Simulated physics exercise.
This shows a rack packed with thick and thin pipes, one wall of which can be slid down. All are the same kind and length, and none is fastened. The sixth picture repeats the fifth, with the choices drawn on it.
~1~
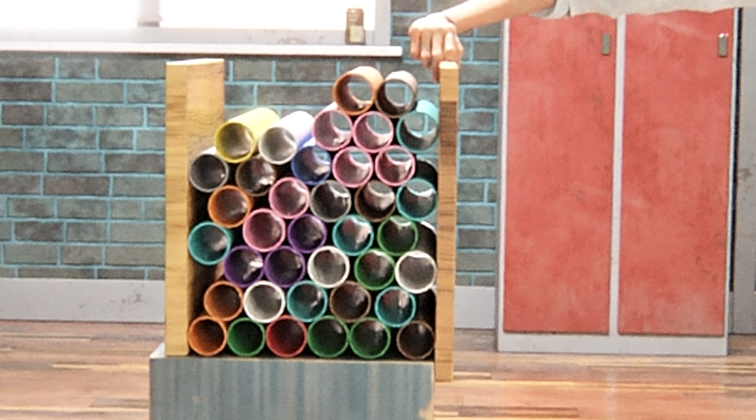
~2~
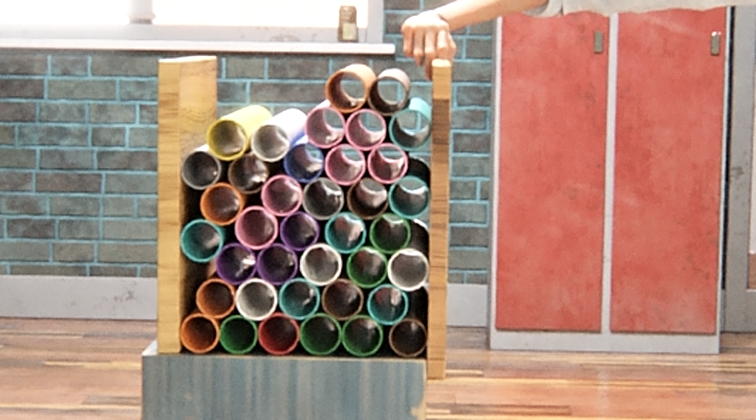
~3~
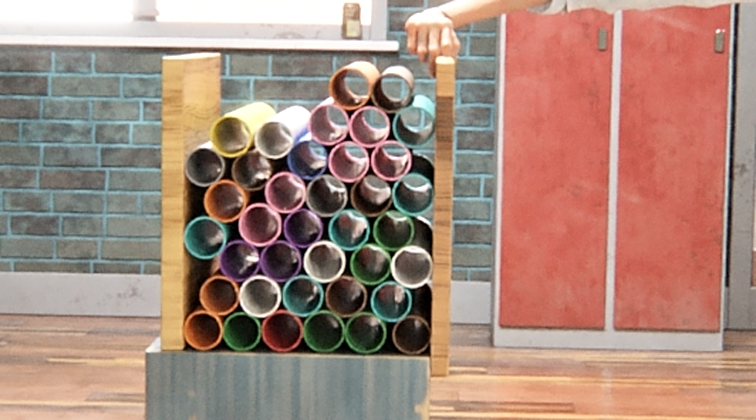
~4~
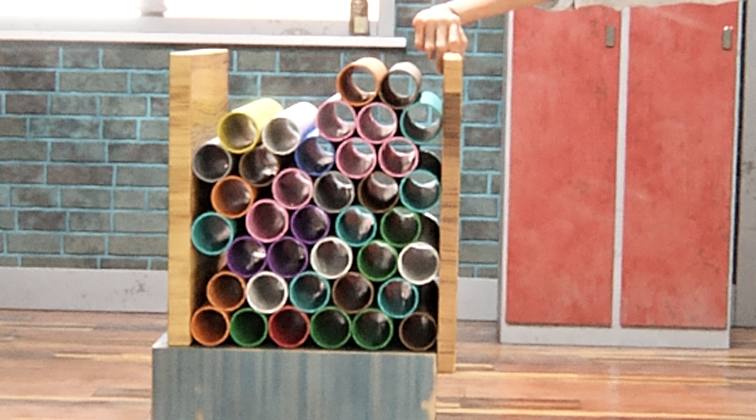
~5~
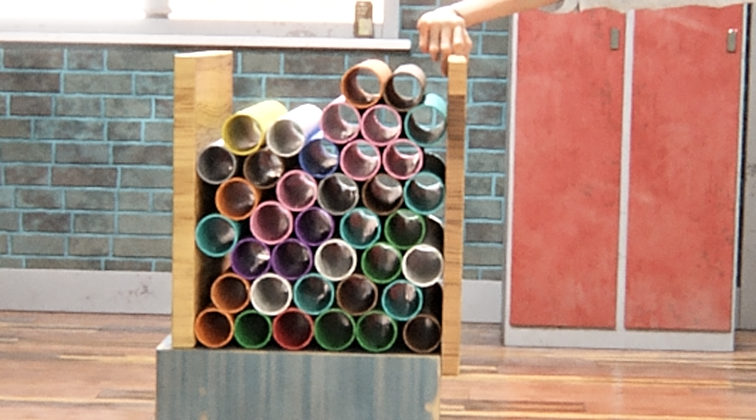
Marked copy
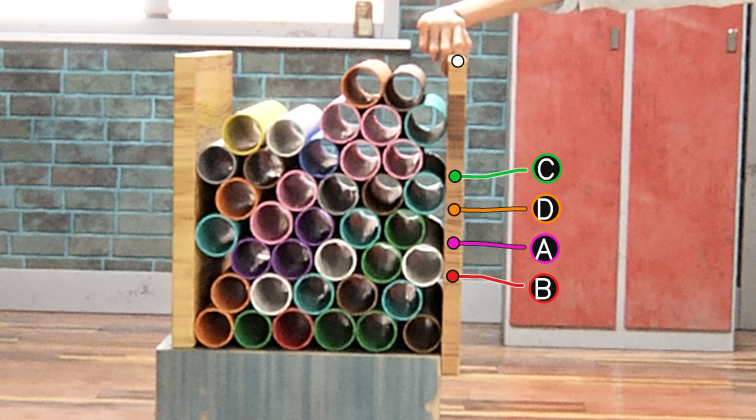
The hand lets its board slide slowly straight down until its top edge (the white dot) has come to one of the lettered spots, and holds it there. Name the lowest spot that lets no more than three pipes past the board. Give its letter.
Slide it to D.
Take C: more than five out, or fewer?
It loses fewer than five.
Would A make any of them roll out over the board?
Yes.
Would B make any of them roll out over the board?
Yes.
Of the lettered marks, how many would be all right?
Two of them.
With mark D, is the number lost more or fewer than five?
At D, fewer than five.
On the marked copy, A at (454, 243); B at (453, 276); C at (455, 176); D at (454, 210); the white dot at (458, 61).
Following D. Soon after the start, top of the board (447, 128).
Later, top of the board (445, 204).
In the end, top of the board (445, 209), two out over the board.
As for the rest, A more than three out over the board; B more than three out over the board; C two out over the board.
